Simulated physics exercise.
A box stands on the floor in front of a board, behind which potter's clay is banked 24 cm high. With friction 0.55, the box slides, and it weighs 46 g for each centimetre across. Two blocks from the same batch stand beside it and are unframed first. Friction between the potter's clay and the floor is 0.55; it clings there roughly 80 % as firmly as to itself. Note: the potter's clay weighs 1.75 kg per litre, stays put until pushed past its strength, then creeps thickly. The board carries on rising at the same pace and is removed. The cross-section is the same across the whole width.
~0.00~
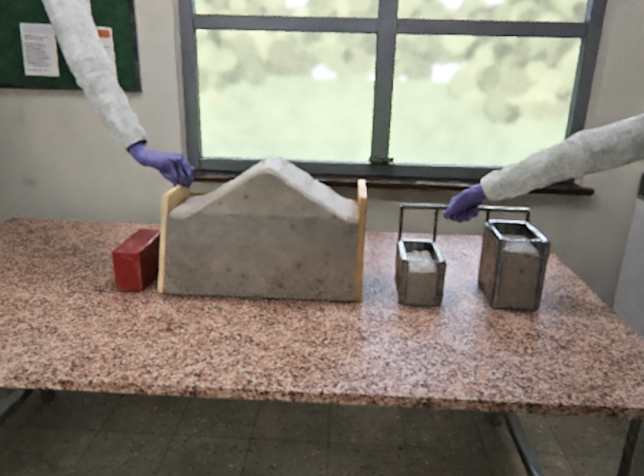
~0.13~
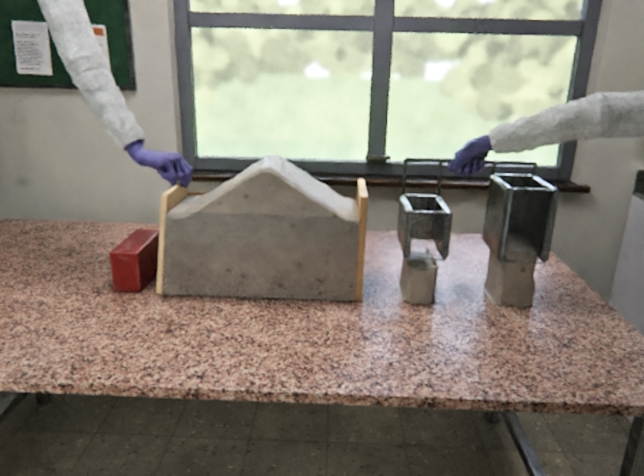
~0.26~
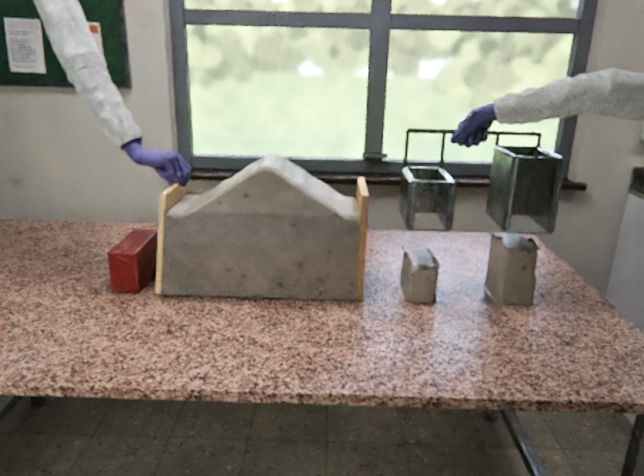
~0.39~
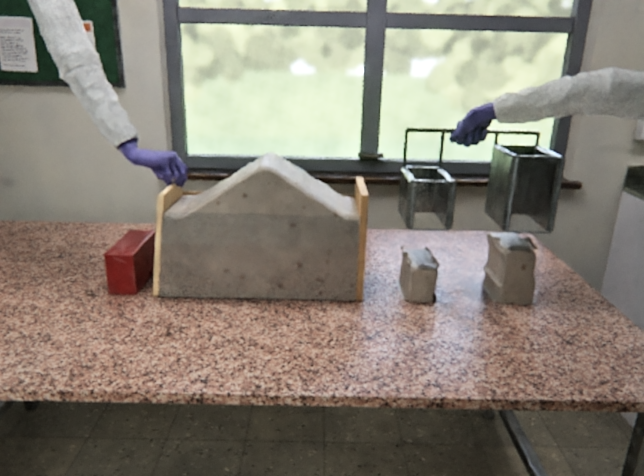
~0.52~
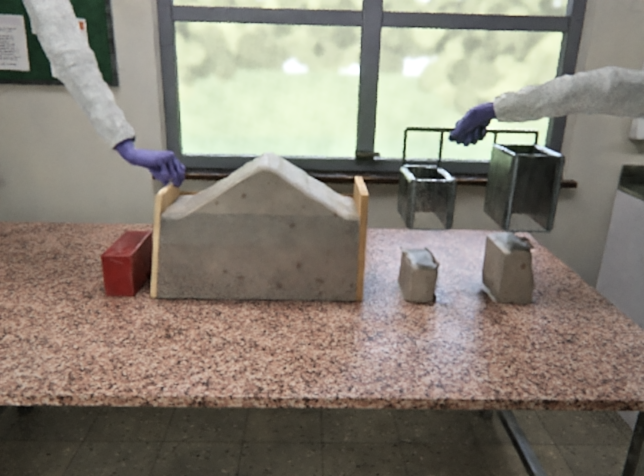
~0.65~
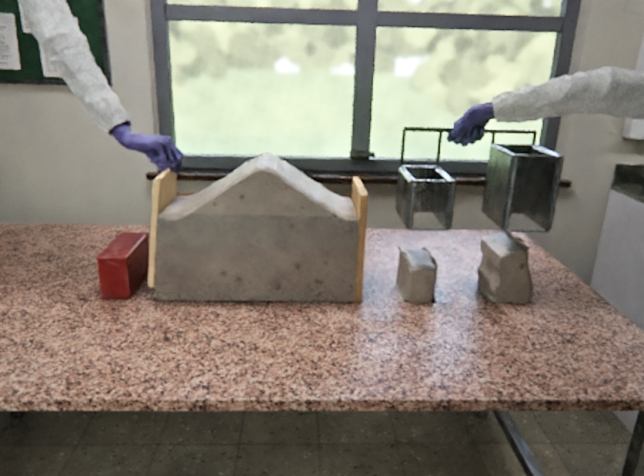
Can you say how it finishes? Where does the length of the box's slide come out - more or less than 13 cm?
Result: Less.
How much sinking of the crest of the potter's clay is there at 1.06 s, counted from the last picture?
Around 1.0 cm.
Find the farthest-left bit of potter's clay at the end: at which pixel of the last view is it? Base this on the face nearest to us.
Around pixel (100, 295).
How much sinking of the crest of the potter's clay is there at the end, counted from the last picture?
The gap comes to about 8.5 centimetres.
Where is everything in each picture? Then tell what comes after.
The first frame shows top of the board at (167, 212), not yet moved; top of the potter's clay at (260, 169); blocks stand 10 cm, 17 cm (left to right).
The second frame shows top of the board at (166, 212), not yet moved; top of the potter's clay at (260, 168); blocks stand 10 cm, 16 cm (left to right).
The third frame shows top of the board at (165, 211), not yet moved; top of the potter's clay at (260, 167); blocks stand 10 cm, 16 cm (left to right).
The fourth frame shows top of the board at (162, 212), not yet moved; top of the potter's clay at (259, 167); blocks stand 10 cm, 16 cm (left to right).
The fifth frame shows top of the board at (160, 213), not yet moved; top of the potter's clay at (259, 167); blocks stand 10 cm, 16 cm (left to right).
The sixth frame shows top of the board at (158, 198), moved 4.2 cm; top of the potter's clay at (257, 167); blocks stand 10 cm, 15 cm (left to right).
After 0.84 s, the box has not moved.
After 1.06 s, the box has not moved.
After 1.28 s, the box has been pushed 1.8 cm.
After 1.50 s, the box has been pushed 7.1 cm.
After 1.73 s, at the end, the box has been pushed 8.3 cm.
